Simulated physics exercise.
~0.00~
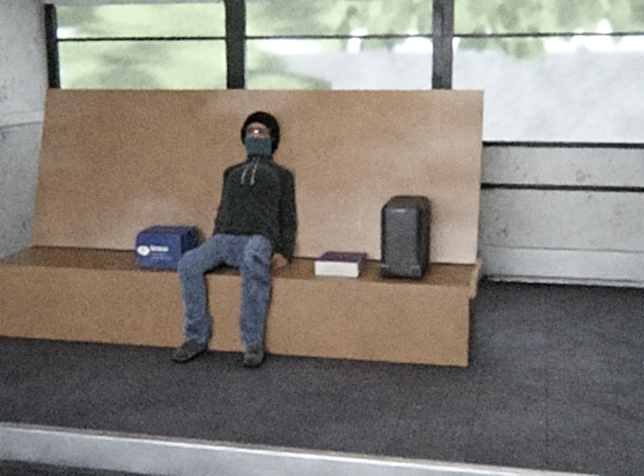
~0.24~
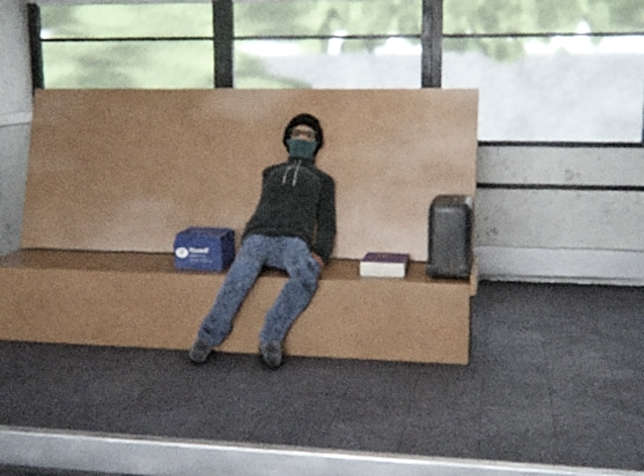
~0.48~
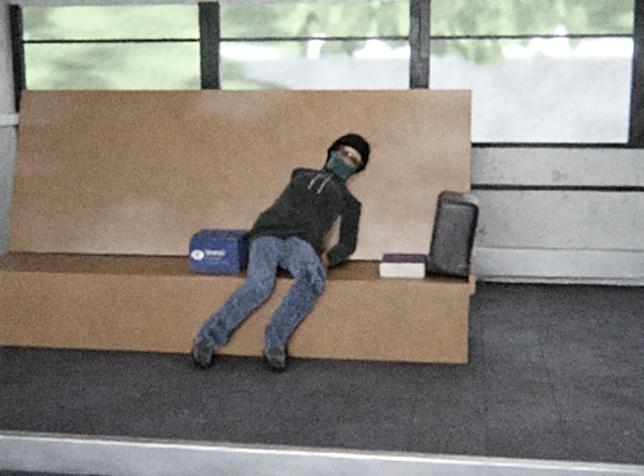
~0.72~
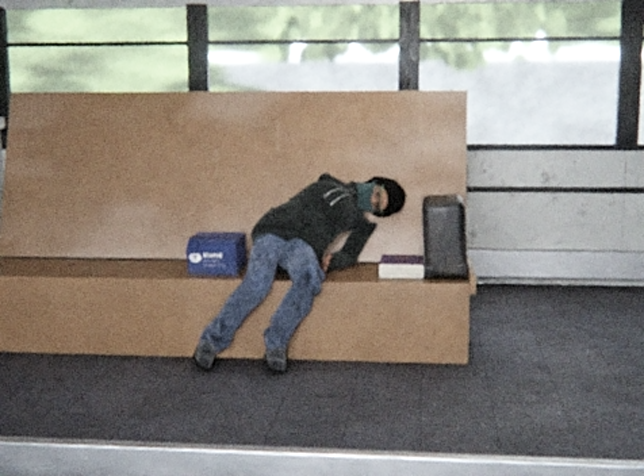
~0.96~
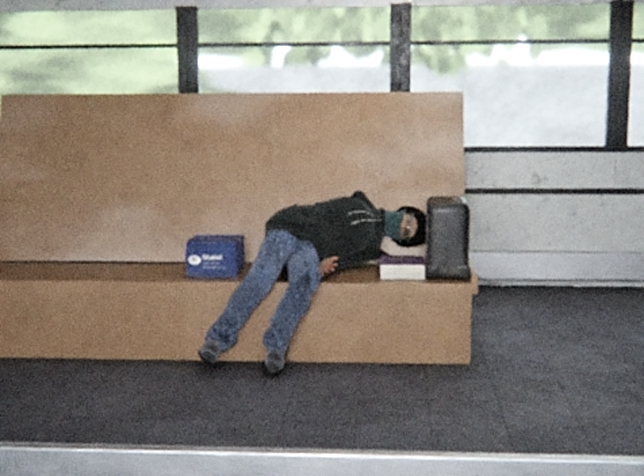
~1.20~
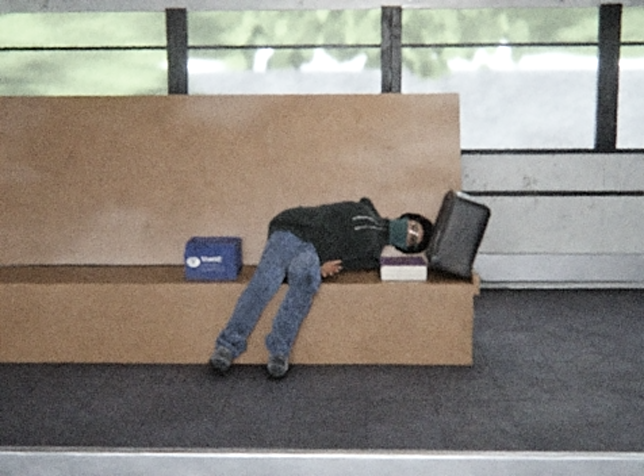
A passenger in a black cap, green face covering, dark hooded top and jeans sits on a long tan bench beneath the windows of a metro car, seen from the front as the view drifts slightly sideways. A blue carton sits to the left, with a purple-topped item and an upright black case to the right. Passenger and belongings slide right, and the case leans, then straightens. The passenger topples sideways, arms limp, head coming down beside the case. Finally the passenger lies slumped, feet low, the case tilted right but still on the bench with everything else.
